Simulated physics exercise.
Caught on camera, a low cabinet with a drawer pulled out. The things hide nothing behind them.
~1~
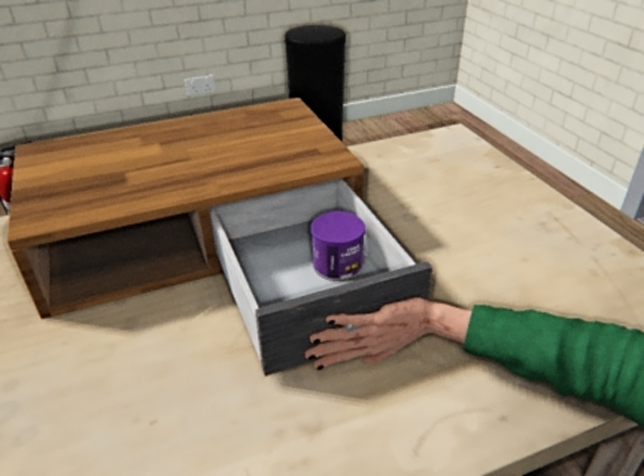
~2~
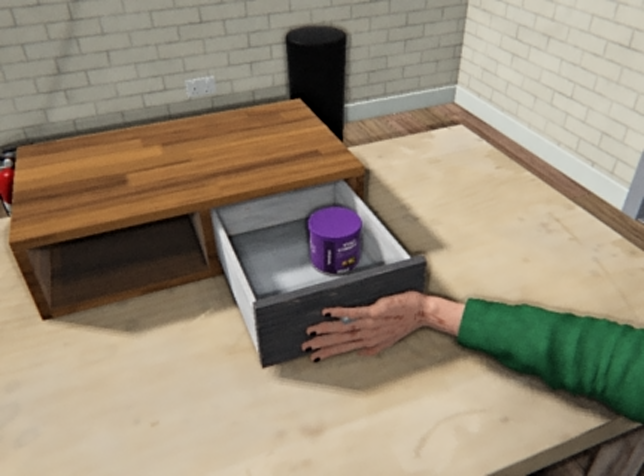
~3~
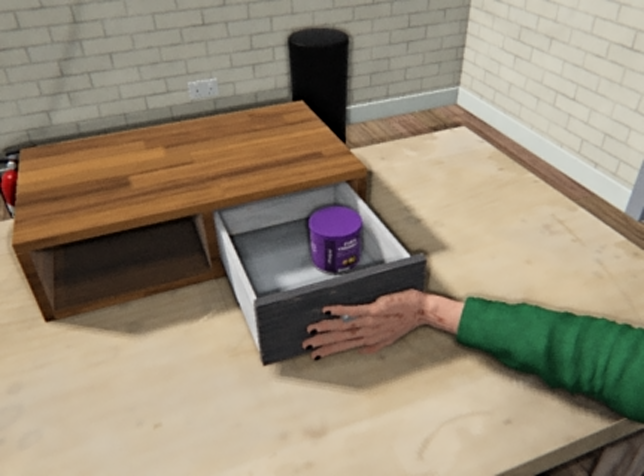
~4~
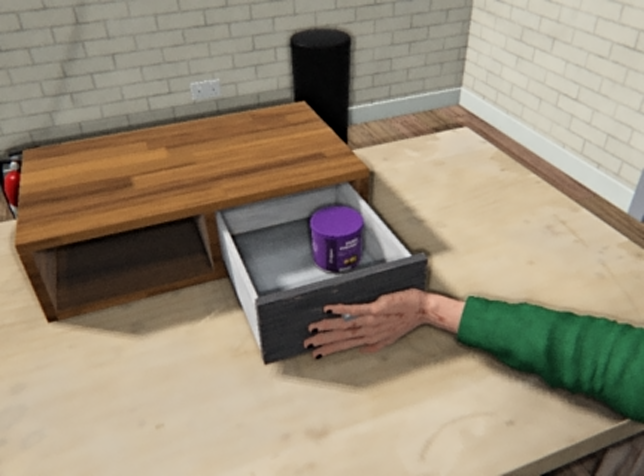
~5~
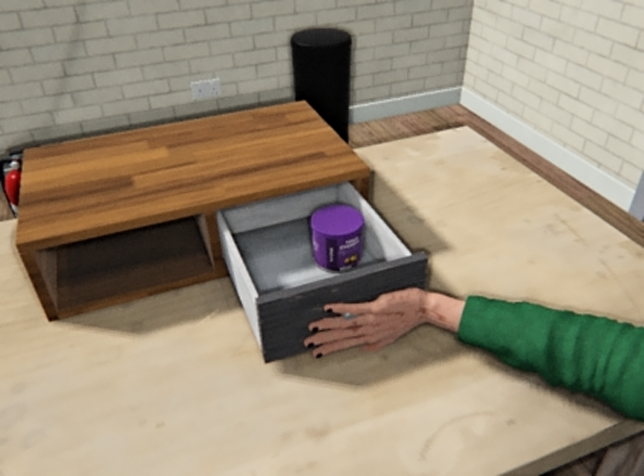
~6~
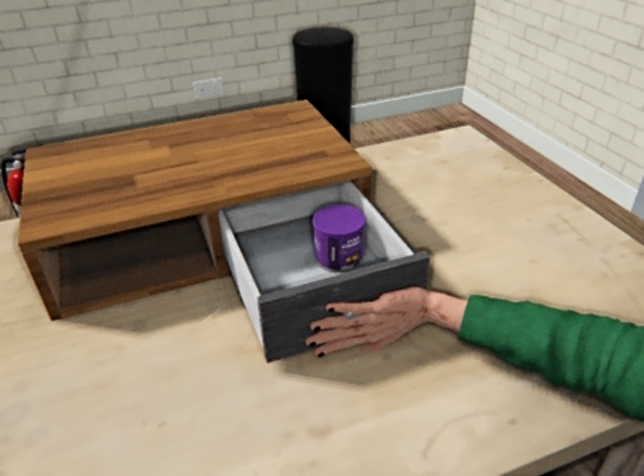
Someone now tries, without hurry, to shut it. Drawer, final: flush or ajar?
I expect the drawer slides fully home.
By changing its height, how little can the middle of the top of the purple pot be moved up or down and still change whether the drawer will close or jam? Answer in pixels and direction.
Up, by 20 pixels.
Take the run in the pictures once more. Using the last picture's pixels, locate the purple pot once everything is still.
It ends up around (293, 174).
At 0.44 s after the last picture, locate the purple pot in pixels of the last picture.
Somewhere near (324, 217) in the last view.
Then, 0.44 s after the last picture, drawer starting in.
Then, 0.76 s after the last picture, drawer about half in.
At rest, the drawer goes all the way in.
